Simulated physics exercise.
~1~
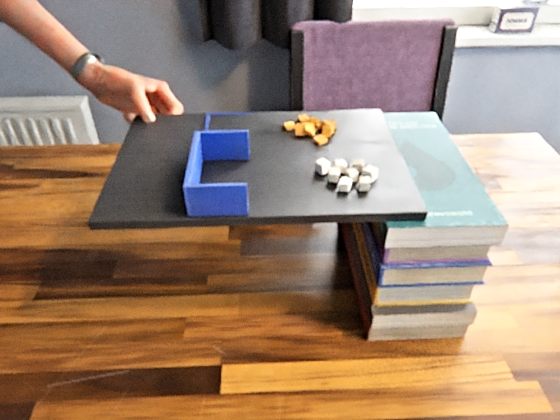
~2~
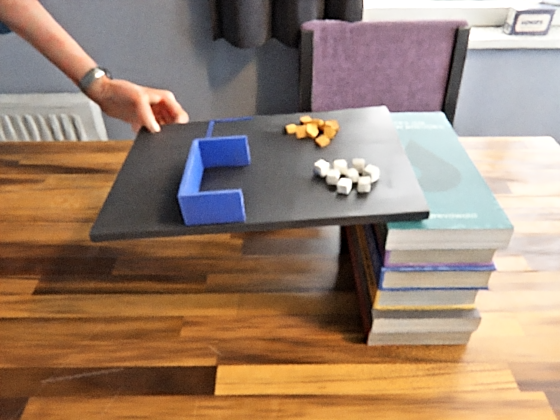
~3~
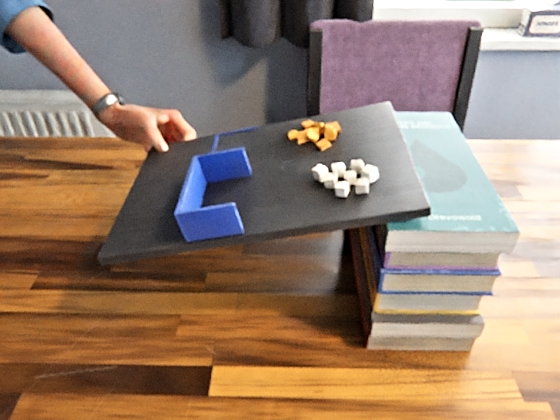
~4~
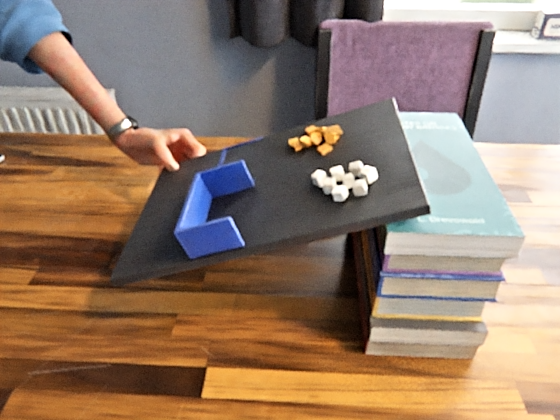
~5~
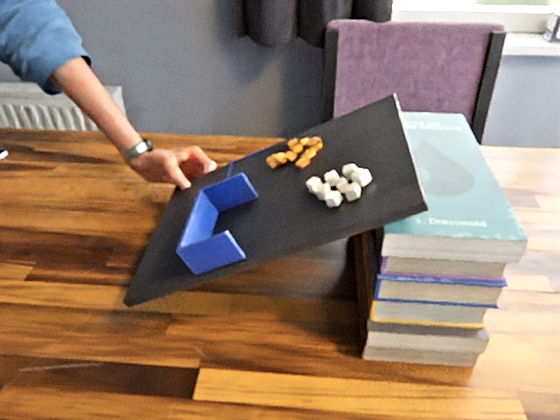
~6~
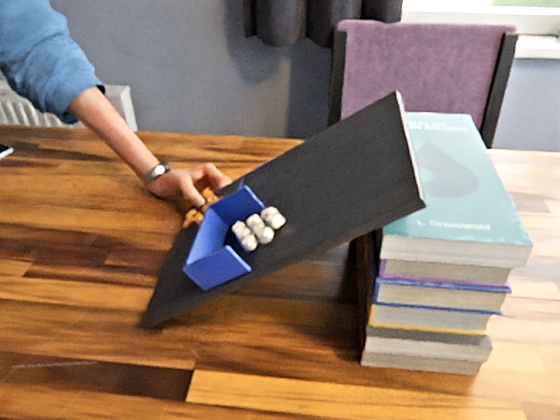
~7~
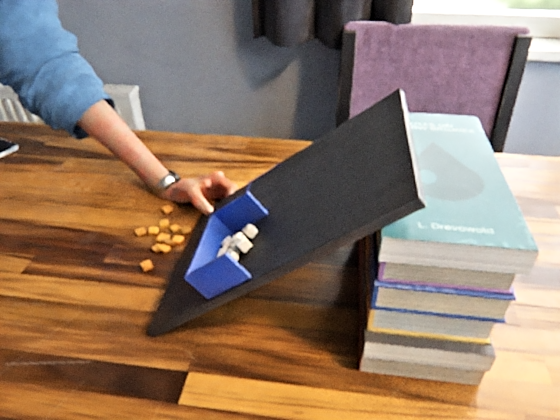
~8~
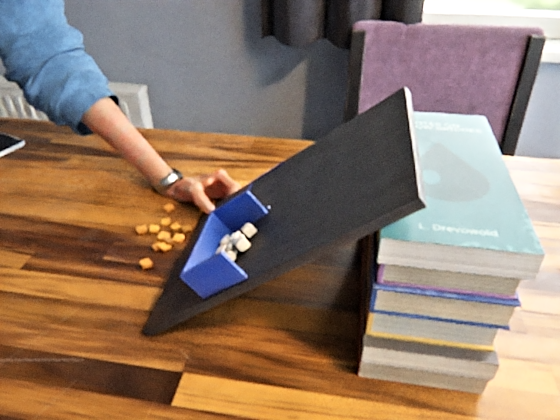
At first, a hand holds the left end of a black board level, its right end resting on a stack of books, with orange pieces at the back, whitish cubes at the front and blue bars to their left. The hand gradually lowers the held end, and both handfuls stay put as the slope grows. As it steepens, the orange pieces begin to slide down, and the pale cubes follow. The orange ones pass their bar and scatter on the wooden table, while the cubes gather behind the front bar. Finally, the board rests steeply, the hand still at its lower end.
